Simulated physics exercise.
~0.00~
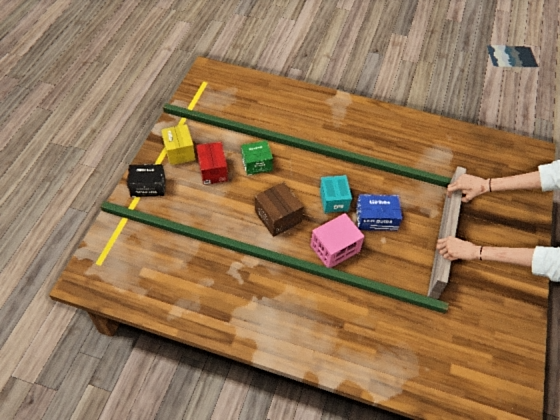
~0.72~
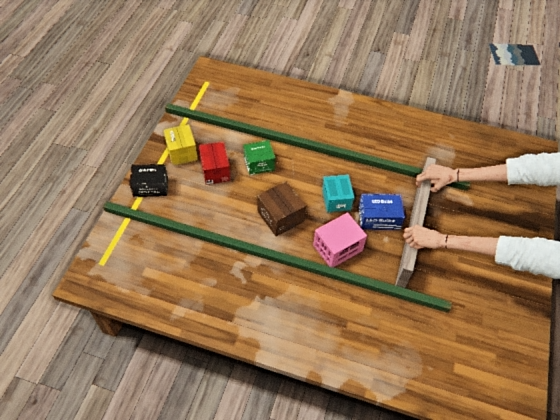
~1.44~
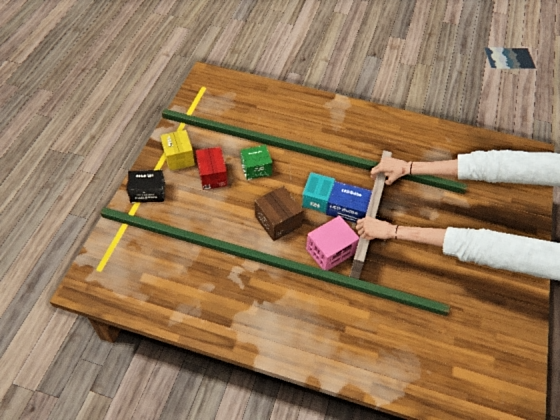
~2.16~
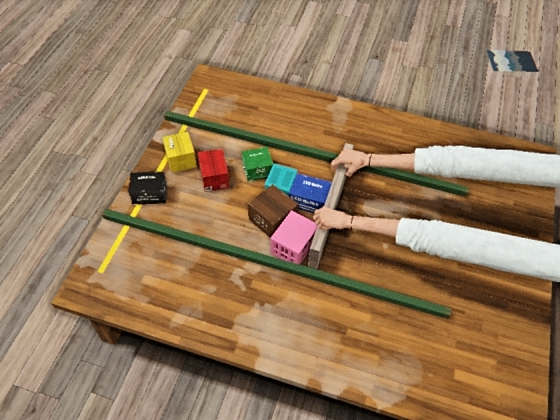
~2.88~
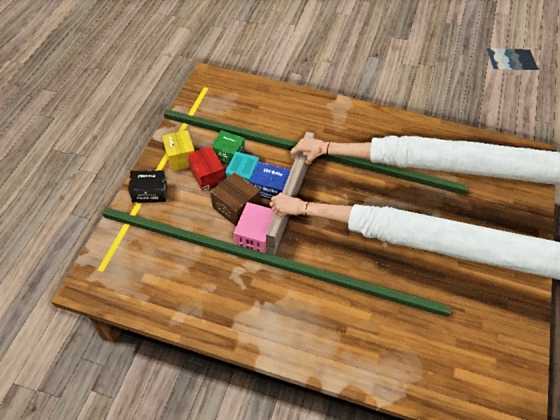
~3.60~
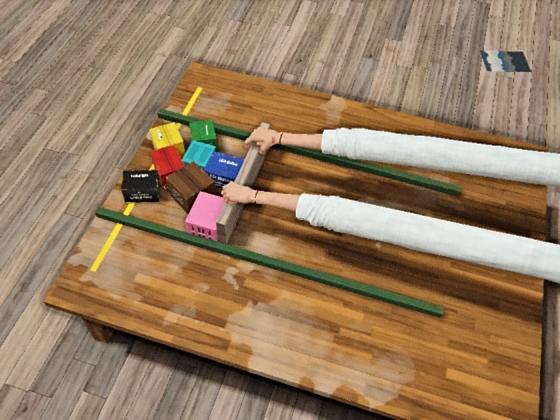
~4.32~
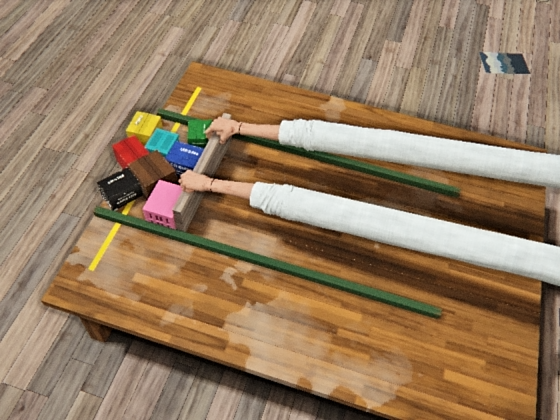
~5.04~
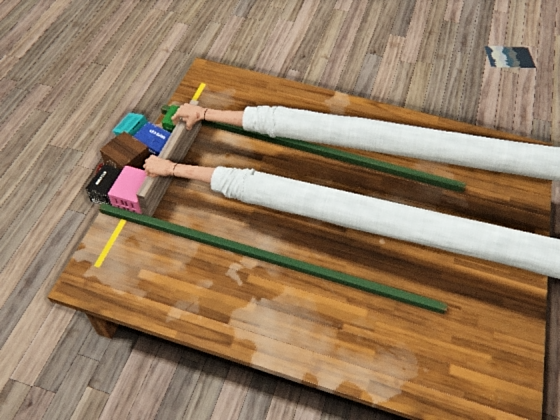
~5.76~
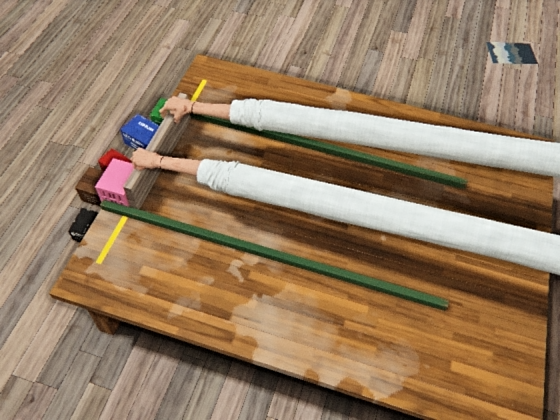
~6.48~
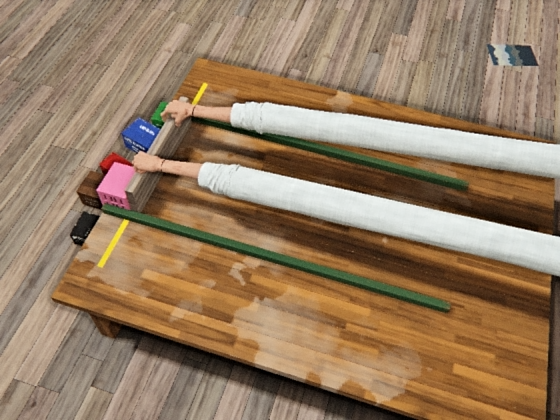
In this clip, two hands push a plank leftward along a wooden platform between green rails, gathering scattered colored boxes and shoving them past a yellow tape line, where several drop off the end while the pink and blue boxes remain against the plank as it stops.
